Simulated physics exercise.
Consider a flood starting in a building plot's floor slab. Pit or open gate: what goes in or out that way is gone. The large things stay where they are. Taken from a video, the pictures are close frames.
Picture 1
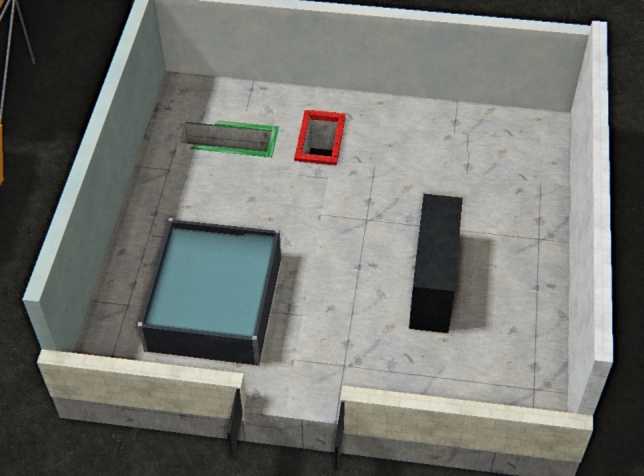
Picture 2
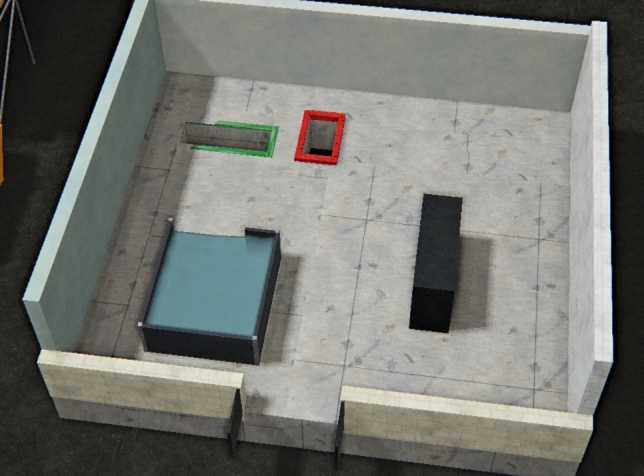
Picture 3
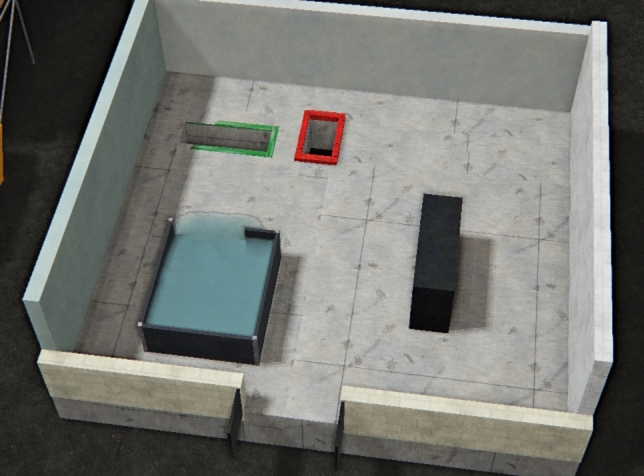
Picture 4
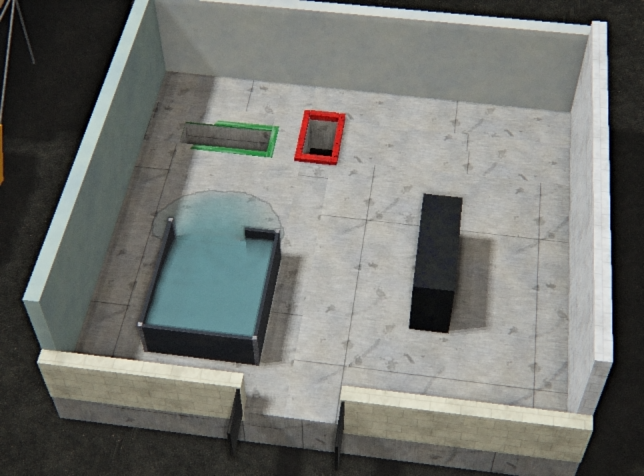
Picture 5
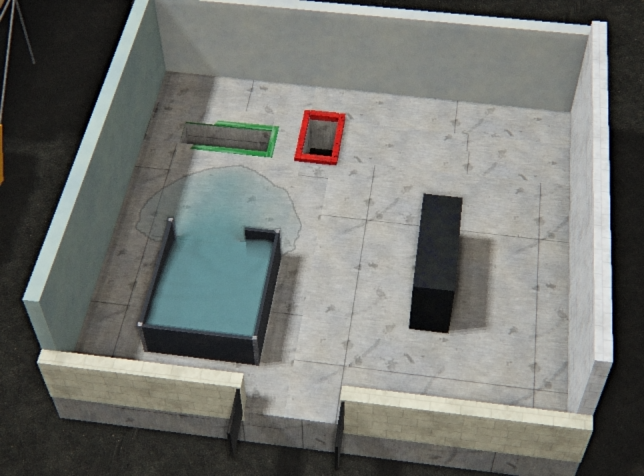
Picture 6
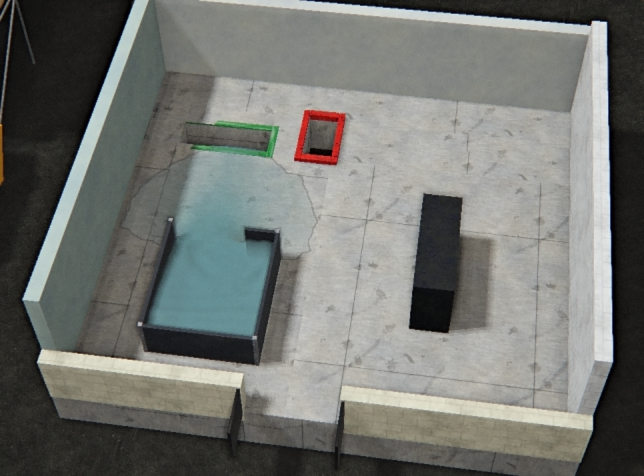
Water pouring from a gap in the far side of a dark-walled tank and spreading across a walled room's pale floor.
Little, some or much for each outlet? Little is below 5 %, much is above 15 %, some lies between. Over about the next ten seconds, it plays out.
The gate gets little. The red pit gets little. The green pit gets much.
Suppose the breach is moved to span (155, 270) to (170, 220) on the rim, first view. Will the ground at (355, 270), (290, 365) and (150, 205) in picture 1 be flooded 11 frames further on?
So the first one is left untouched, the next left untouched, and the last drenched.
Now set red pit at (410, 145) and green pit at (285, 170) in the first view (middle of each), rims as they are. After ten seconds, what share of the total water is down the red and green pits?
Percentages by pit: Red at 2, green at 40.
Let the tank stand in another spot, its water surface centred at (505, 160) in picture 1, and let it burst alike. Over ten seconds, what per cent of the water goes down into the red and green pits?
The red pit gets roughly 6 per cent and the green pit roughly 10 per cent.
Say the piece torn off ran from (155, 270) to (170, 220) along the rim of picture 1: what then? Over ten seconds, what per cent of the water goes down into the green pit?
Near 25 per cent for green.
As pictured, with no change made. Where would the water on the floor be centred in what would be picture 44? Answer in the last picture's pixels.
Point: (268, 212).
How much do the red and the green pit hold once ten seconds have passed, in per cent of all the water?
2 in a hundred, then 50 in a hundred.
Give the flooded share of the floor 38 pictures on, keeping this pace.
My best guess is some 45 %.
A moment on, water covers 20 % of the floor; the gate 0 %, the red pit 0 %, the green pit 6 %.
Next, water covers 25 % of the floor; the gate 0 %, the red pit 1 %, the green pit 16 %.
Then, water covers 35 % of the floor; the gate 0 %, the red pit 2 %, the green pit 26 %.
Later, water covers 45 % of the floor; the gate 0 %, the red pit 2 %, the green pit 40 %.
In the end, water covers 60 % of the floor; the gate 0 %, the red pit 2 %, the green pit 50 %.
